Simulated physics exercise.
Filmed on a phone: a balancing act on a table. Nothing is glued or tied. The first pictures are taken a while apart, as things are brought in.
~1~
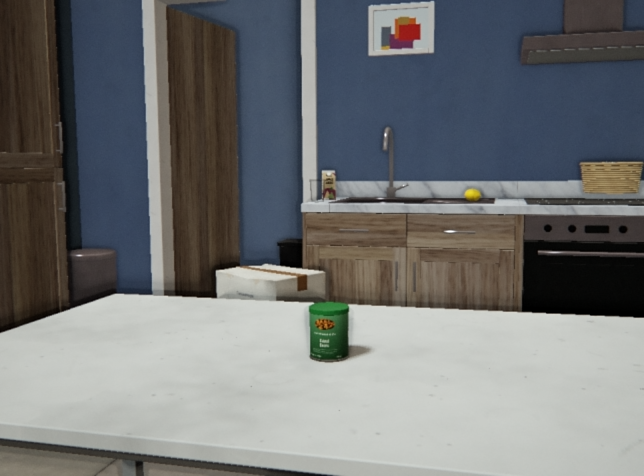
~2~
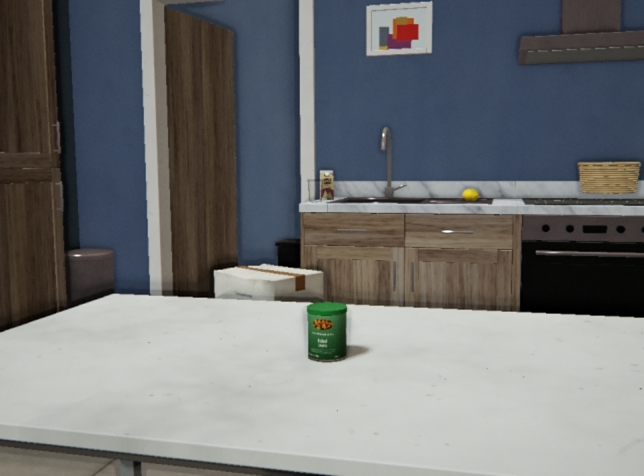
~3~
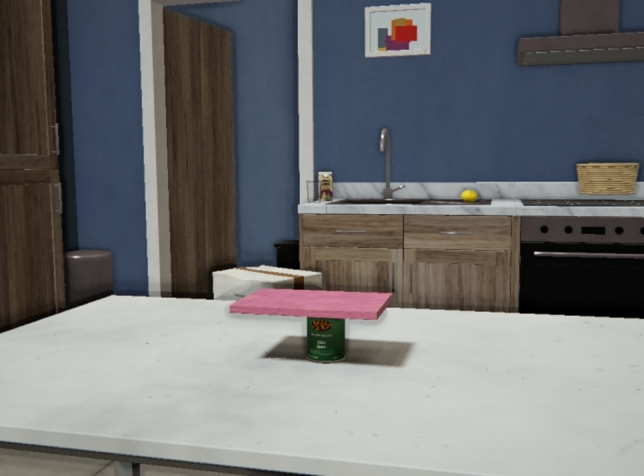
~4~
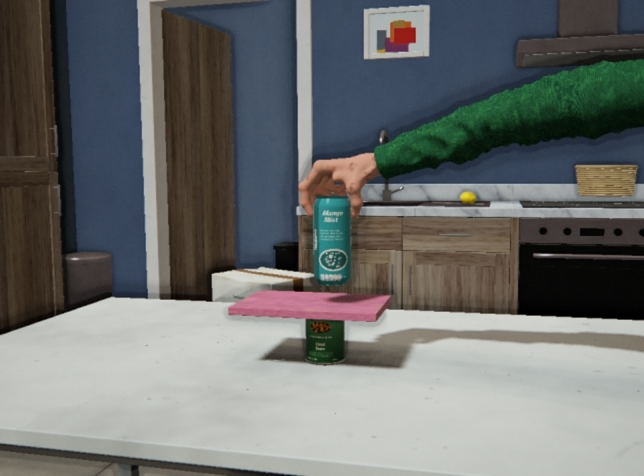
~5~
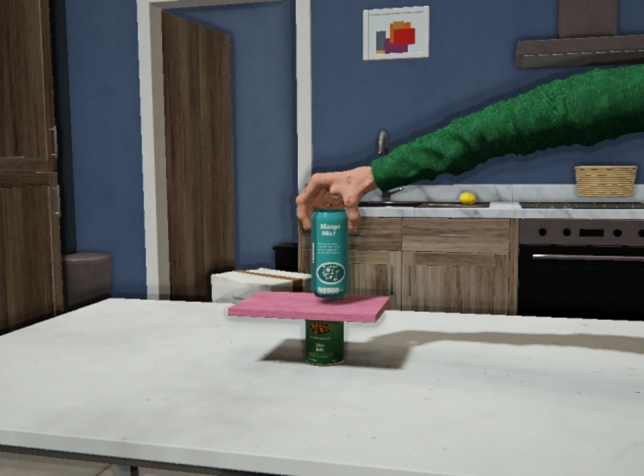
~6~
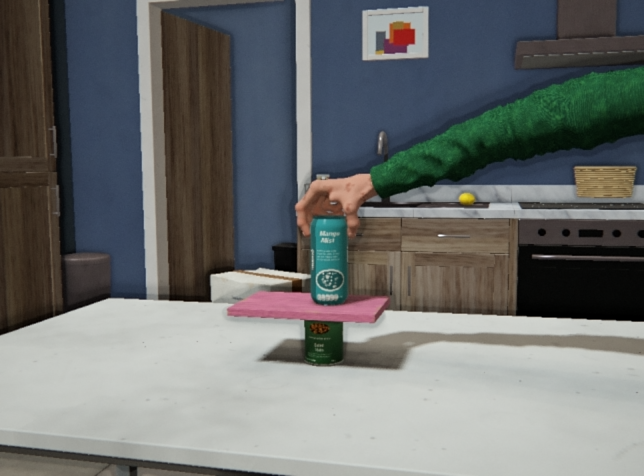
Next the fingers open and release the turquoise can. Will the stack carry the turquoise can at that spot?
As it turns out, it keeps its balance.
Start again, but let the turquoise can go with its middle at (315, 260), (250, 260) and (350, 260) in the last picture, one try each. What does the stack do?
First, it keeps its balance; second, it loses its balance; third, it keeps its balance.
Then, 0.20 s later than the last frame, all is still.
Then, 0.40 s later than the last frame, turquoise can resting near (329, 261).
When it is over, all 3 as before. End places, in pixels of the last picture, turquoise can near (329, 261). The stack holds.
